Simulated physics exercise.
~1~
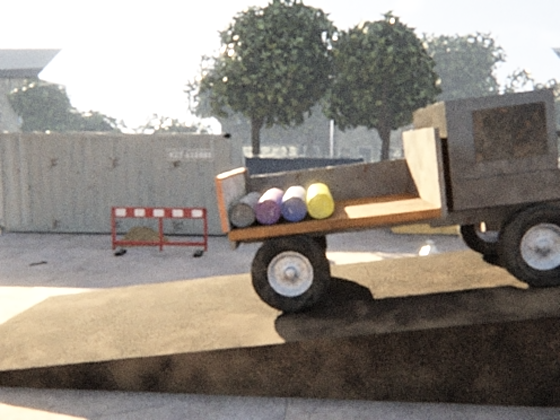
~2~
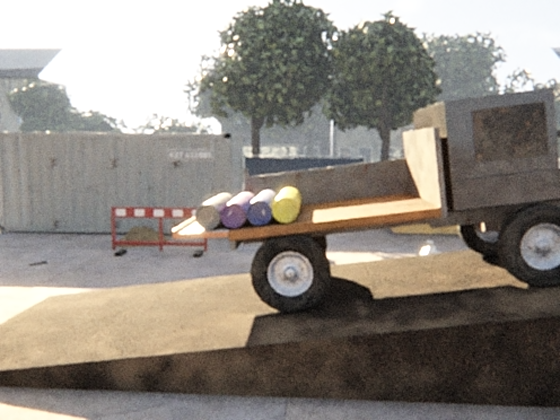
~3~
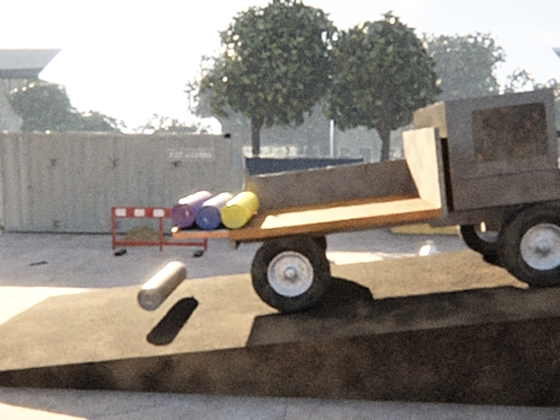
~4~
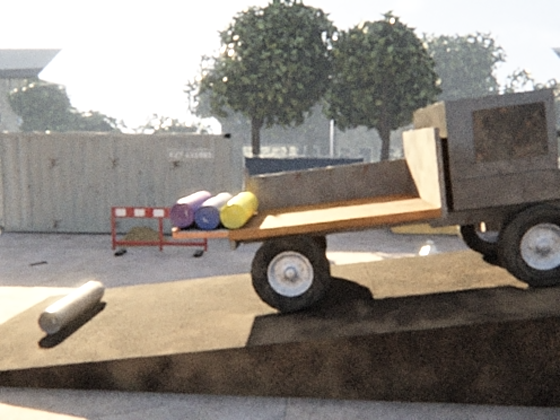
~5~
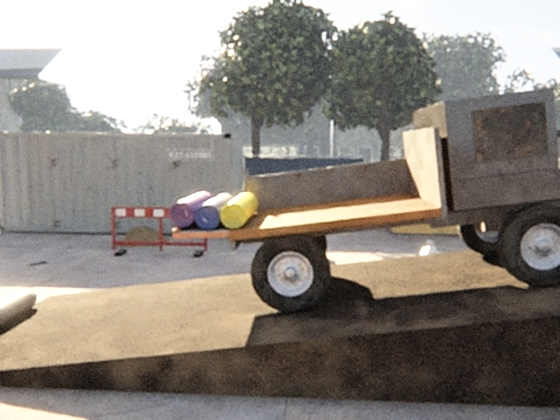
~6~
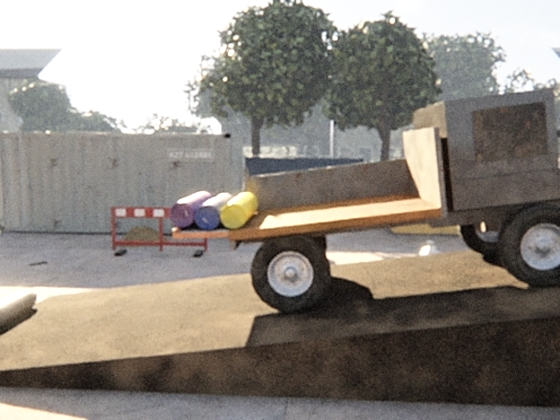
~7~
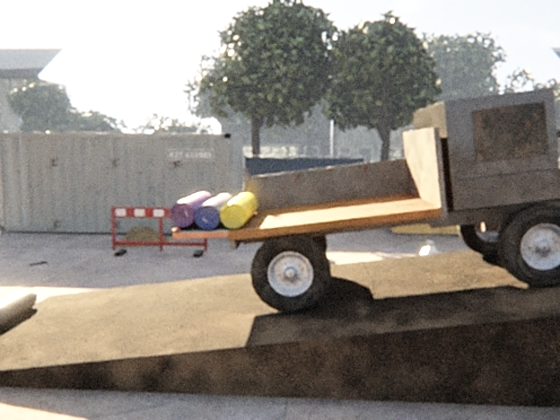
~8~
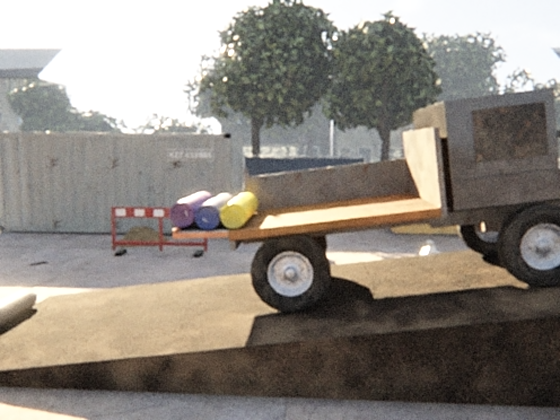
The footage shows a pick-up parked on a ramp as its tailgate swings down and four cylinders roll left; the grey one drops off and rolls down the slope to the left edge of view, while the purple, blue and yellow ones stop together at the tail and stay there.
